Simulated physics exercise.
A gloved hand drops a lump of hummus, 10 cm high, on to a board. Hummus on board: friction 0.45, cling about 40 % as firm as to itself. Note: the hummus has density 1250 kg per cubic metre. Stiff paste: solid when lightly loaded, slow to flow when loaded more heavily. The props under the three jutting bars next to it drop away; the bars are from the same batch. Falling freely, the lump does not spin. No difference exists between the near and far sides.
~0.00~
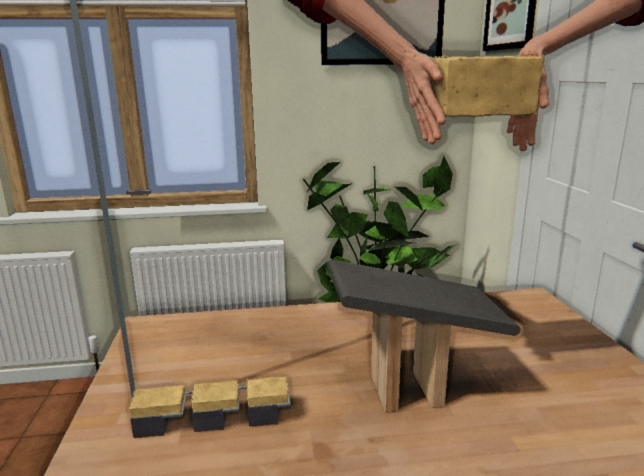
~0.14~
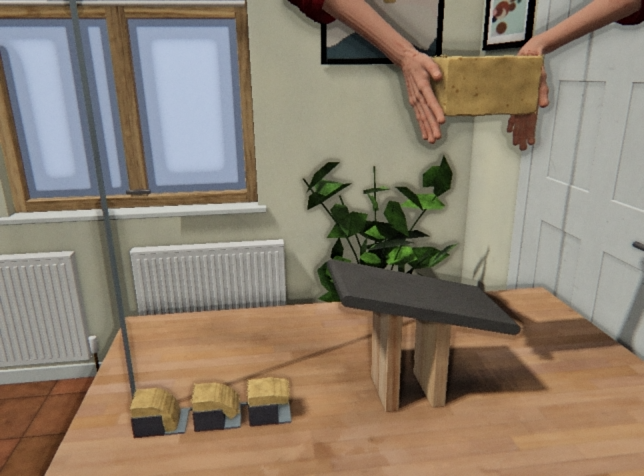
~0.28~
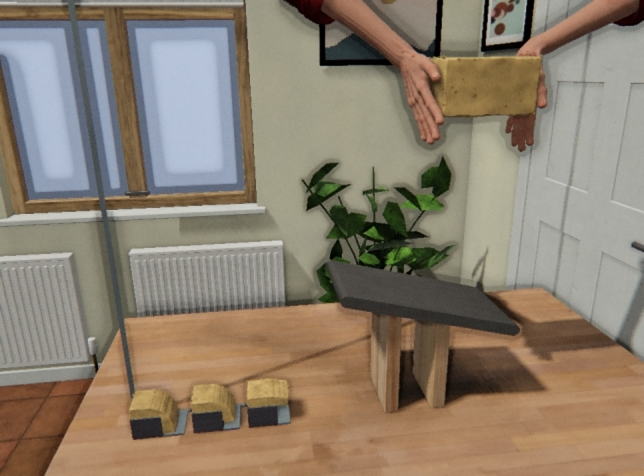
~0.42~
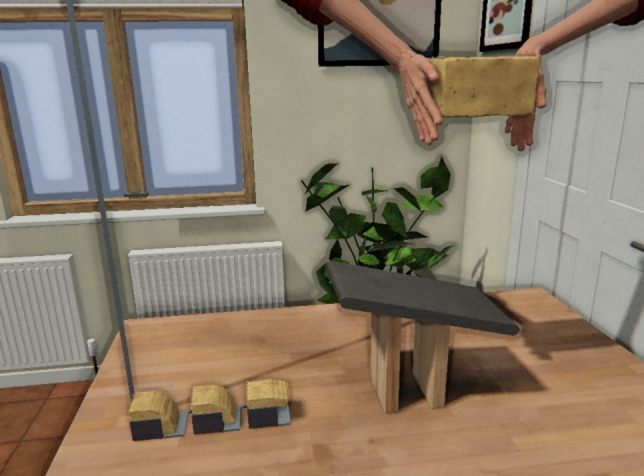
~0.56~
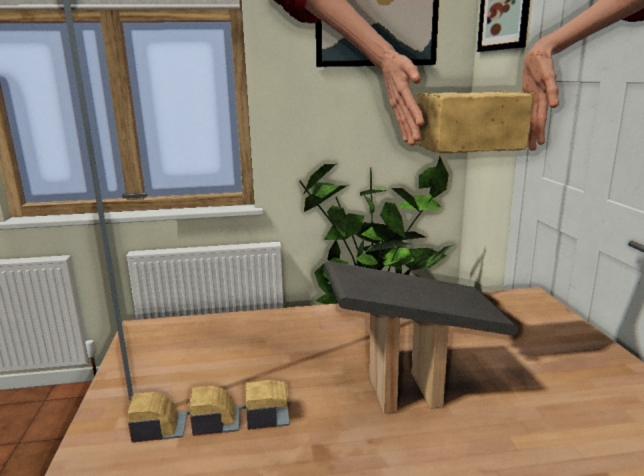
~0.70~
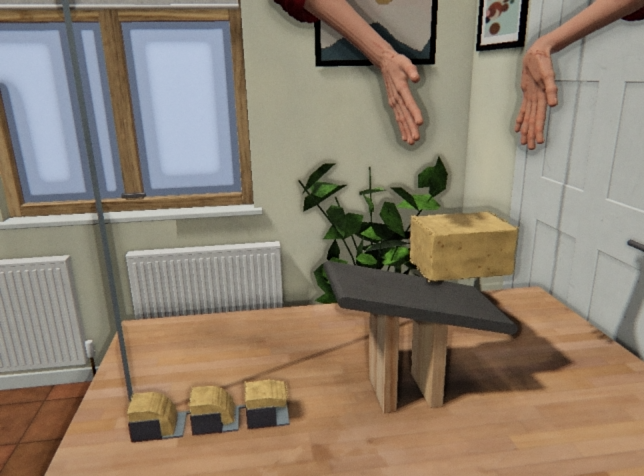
Hands releasing a yellowish block above a tilted dark board, after three small yellow bars at left sag over dark blocks.
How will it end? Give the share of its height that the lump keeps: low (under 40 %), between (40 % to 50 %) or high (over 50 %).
My pick is the moderate option, so 40 to 50 per cent.
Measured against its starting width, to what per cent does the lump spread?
170 %.
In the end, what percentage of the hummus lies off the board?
About 40 % off the board.
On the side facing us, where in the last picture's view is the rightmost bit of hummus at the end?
About (516, 325).
By 0.82 s, it stands 49 % of its first height and 7 % has gone off the board.
By 0.95 s, it stands 45 % of its first height and 31 % has gone off the board.
By 1.09 s, it stands 45 % of its first height and 39 % has gone off the board.
By 1.22 s, it stands 45 % of its first height and 39 % has gone off the board.
By 1.32 s, at the end, it stands 45 % of its first height and 39 % has gone off the board.
